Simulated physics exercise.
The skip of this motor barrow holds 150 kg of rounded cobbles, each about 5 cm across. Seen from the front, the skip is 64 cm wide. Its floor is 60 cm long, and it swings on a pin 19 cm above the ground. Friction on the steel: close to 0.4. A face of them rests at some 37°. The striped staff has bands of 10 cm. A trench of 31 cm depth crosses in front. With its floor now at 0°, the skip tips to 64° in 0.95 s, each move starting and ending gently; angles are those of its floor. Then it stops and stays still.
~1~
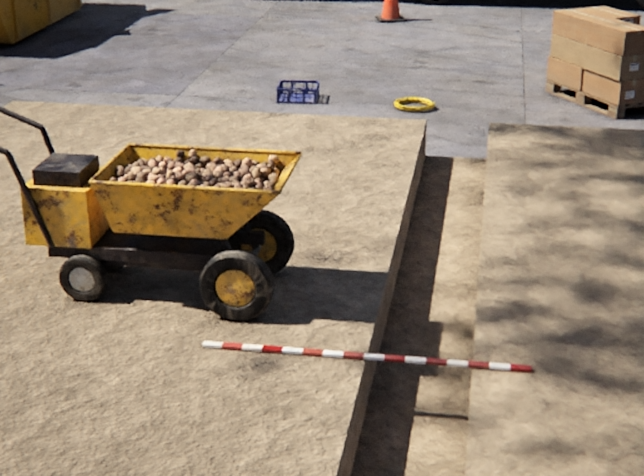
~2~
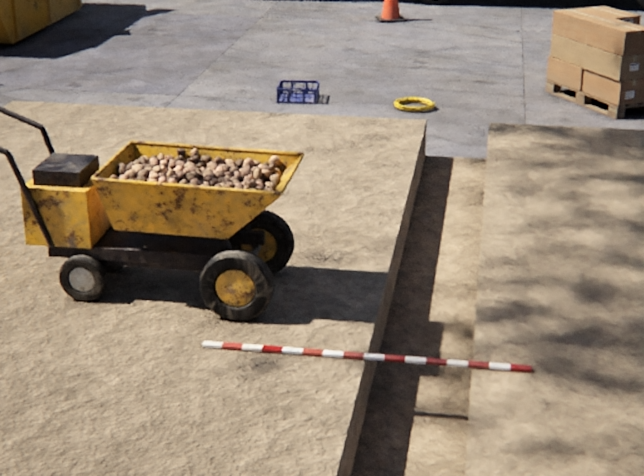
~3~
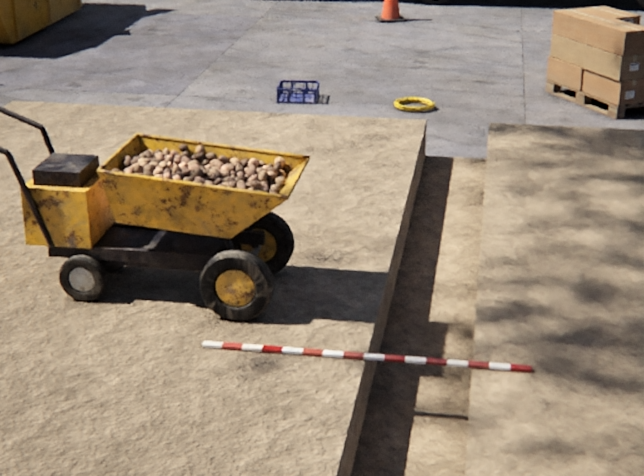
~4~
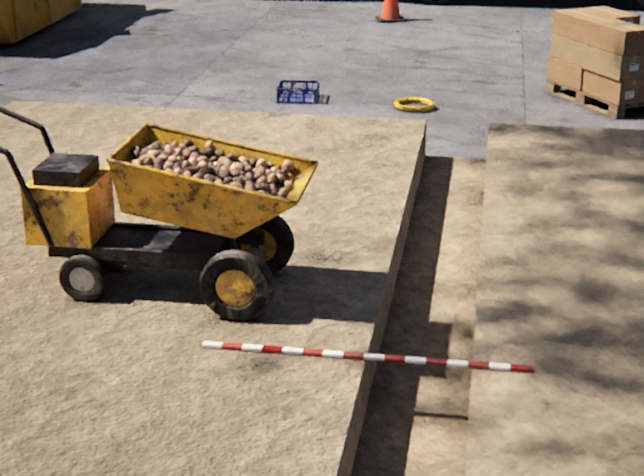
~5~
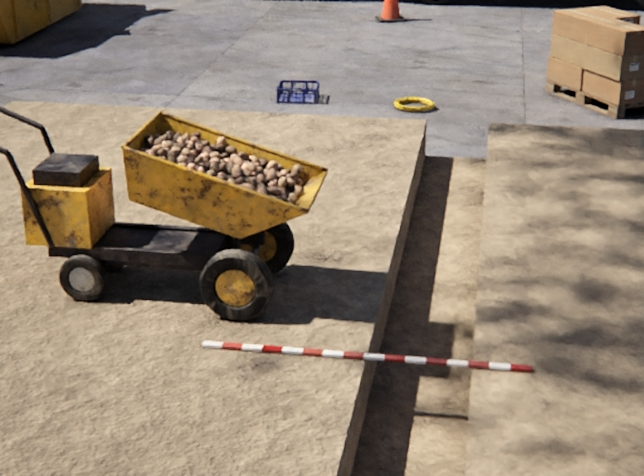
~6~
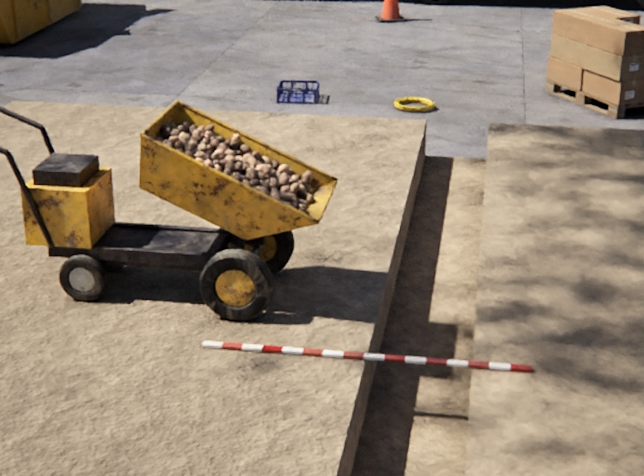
The yellow skip of a motor barrow tilts down to the right, carrying rounded cobbles.
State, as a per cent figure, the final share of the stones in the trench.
The final share is about 98 per cent.
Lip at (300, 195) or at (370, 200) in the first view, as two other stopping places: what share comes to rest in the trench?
From the first place around 100 per cent, from the other around 50.
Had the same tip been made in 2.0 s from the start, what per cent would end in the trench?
About 100%.
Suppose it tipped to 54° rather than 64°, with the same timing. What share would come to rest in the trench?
I'd expect around 70 in a hundred.
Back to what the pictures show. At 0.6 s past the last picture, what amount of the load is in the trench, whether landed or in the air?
Approx. 25 % of the load.
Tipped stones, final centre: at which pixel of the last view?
(422, 346).
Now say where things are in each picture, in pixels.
In the first frame, lip at (279, 193), floor tilted 0°, highest stones at (222, 165).
In the second frame, lip at (282, 194), floor tilted 1°, highest stones at (211, 165).
In the third frame, the skip is at 5°, its lip at (288, 198); the top of the load is at (156, 160).
In the fourth frame, the skip is at 10°, its lip at (297, 203); the top of the load is at (162, 151).
In the fifth frame, the skip is at 17°, its lip at (308, 212); the top of the load is at (166, 142).
In the sixth frame, the skip is at 25°, its lip at (319, 223); the top of the load is at (178, 132).
Then, 0.3 s after the last picture the floor is at 54°, 100 % in the skip; the foremost stones are at (346, 232).
Then, 0.6 s after the last picture the floor is at 64°, 70 % in the skip, 7 % short of the trench, 23 % in the trench; the foremost stones are at (426, 327).
Then, 1.0 s after the last picture the floor is at 64°, 27 % in the skip, 4 % short of the trench, 68 % in the trench; the foremost stones are at (470, 338).
Then, 2.9 s after the last picture the floor is at 64°, 0 % in the skip, 2 % short of the trench, 98 % in the trench; the foremost stones are at (468, 368).
